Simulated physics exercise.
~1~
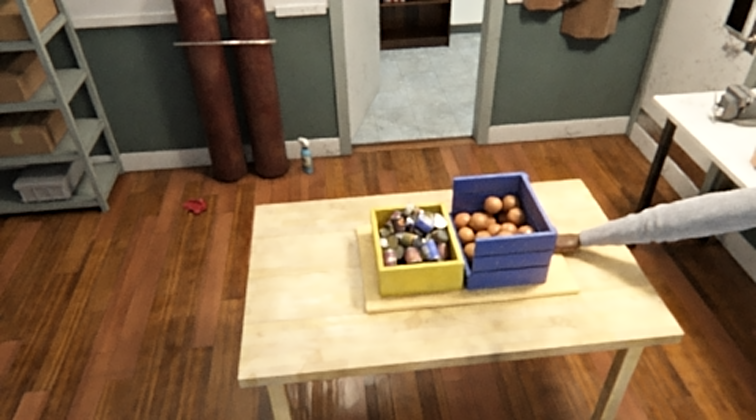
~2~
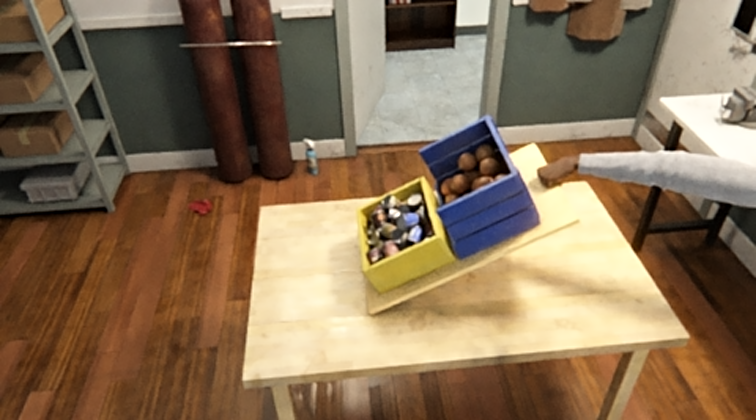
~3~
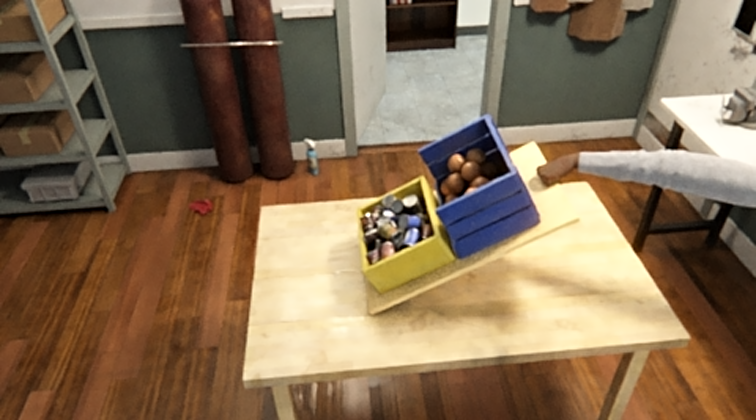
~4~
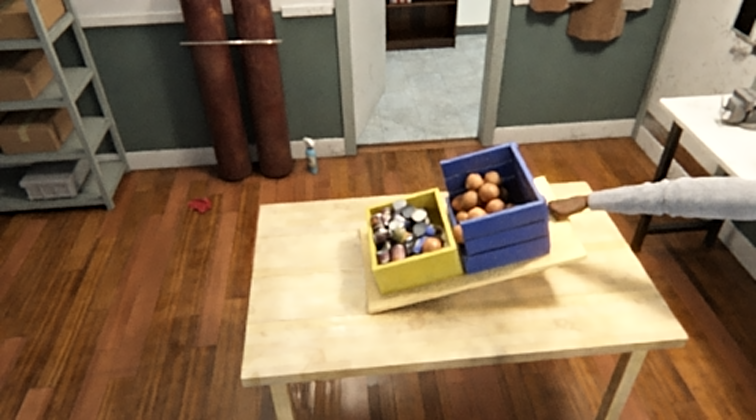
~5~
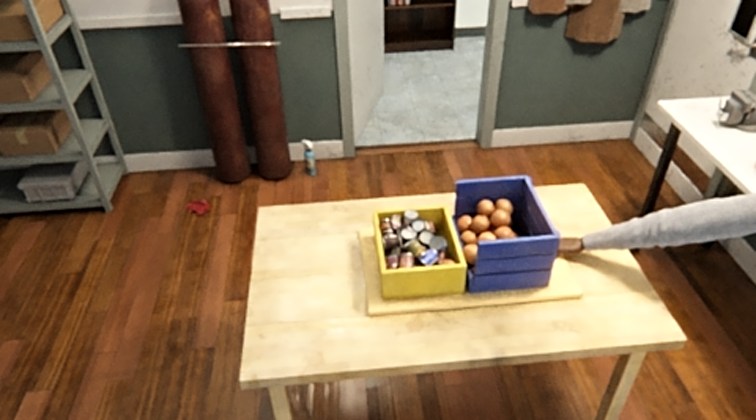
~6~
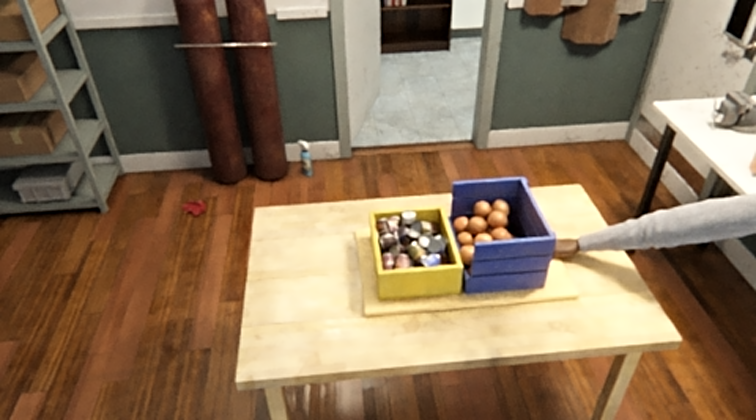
In a workroom, a hand tipping a board holding a yellow box of tins and a blue box of onions, then lowering it flat.
